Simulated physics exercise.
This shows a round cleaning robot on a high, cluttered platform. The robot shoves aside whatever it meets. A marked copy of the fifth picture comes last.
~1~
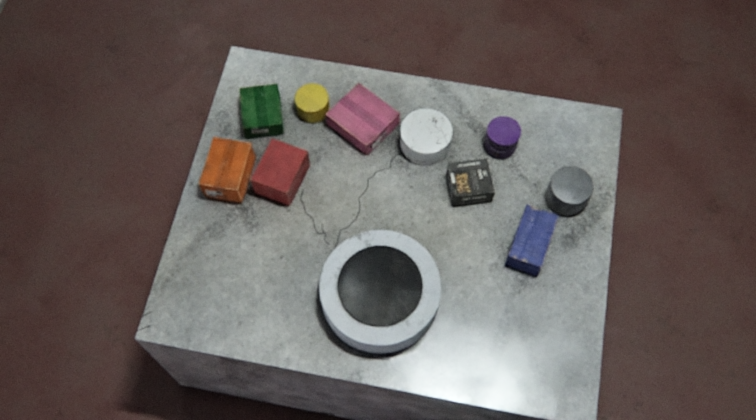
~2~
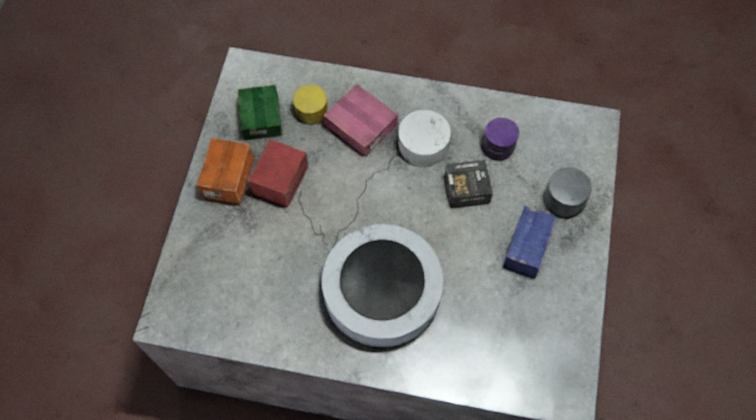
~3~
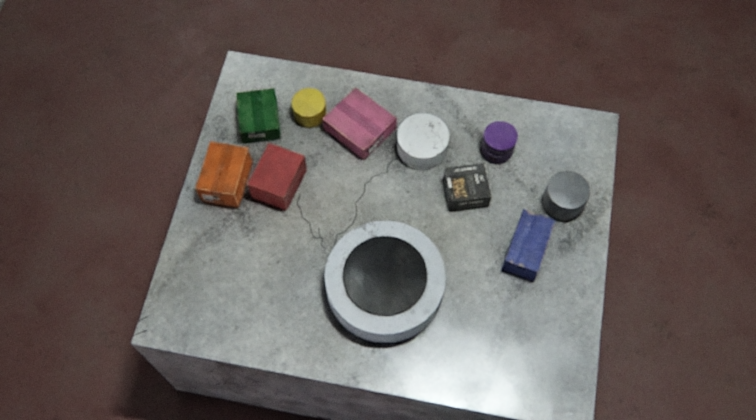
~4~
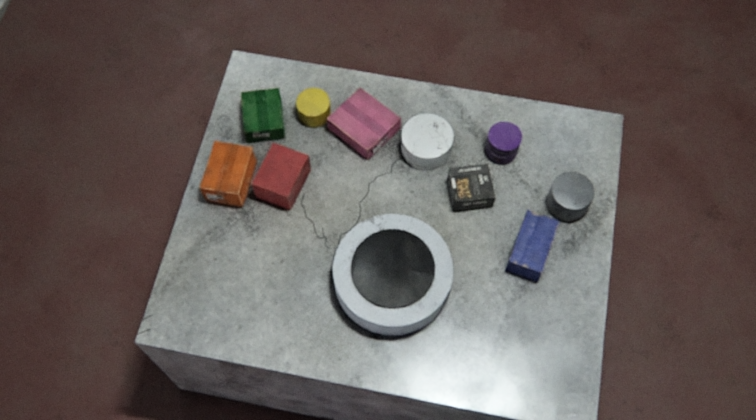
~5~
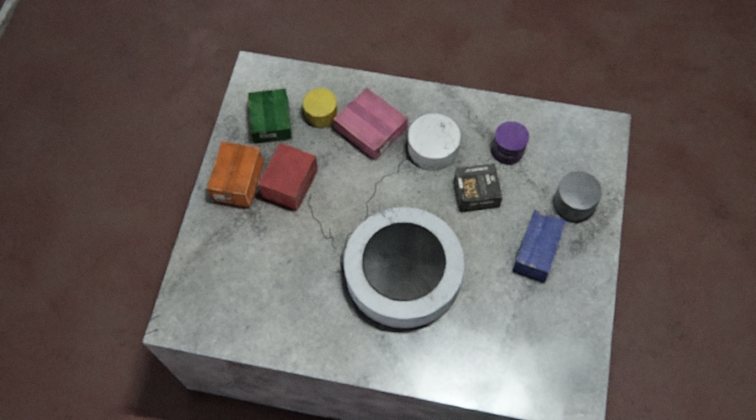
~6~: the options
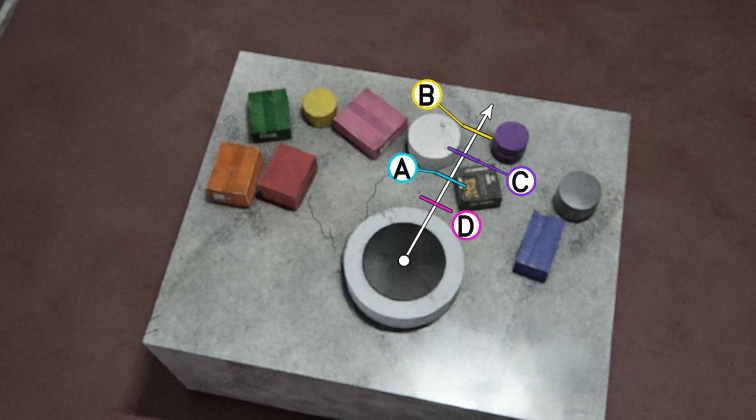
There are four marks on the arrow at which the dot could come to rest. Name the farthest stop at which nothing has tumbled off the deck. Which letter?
All is well up to B.
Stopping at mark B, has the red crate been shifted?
No.
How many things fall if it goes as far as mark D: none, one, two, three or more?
By then, none.
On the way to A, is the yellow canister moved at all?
By then, no.
On the marked copy, A at (450, 179); B at (477, 132); C at (464, 155); D at (436, 204); the arrow from (404, 261) to (492, 106); the white dot at (404, 261).
Following B. Soon after the start, robot (431, 218); purple pail (514, 140); black box (494, 172).
Later, robot (458, 171); purple pail (546, 119); white canister (438, 105).
In the end, robot (476, 140); white canister (436, 82); purple pail (549, 117); nothing has fallen.
As for the rest, A is safe but short; C is safe but short; D is safe but short.
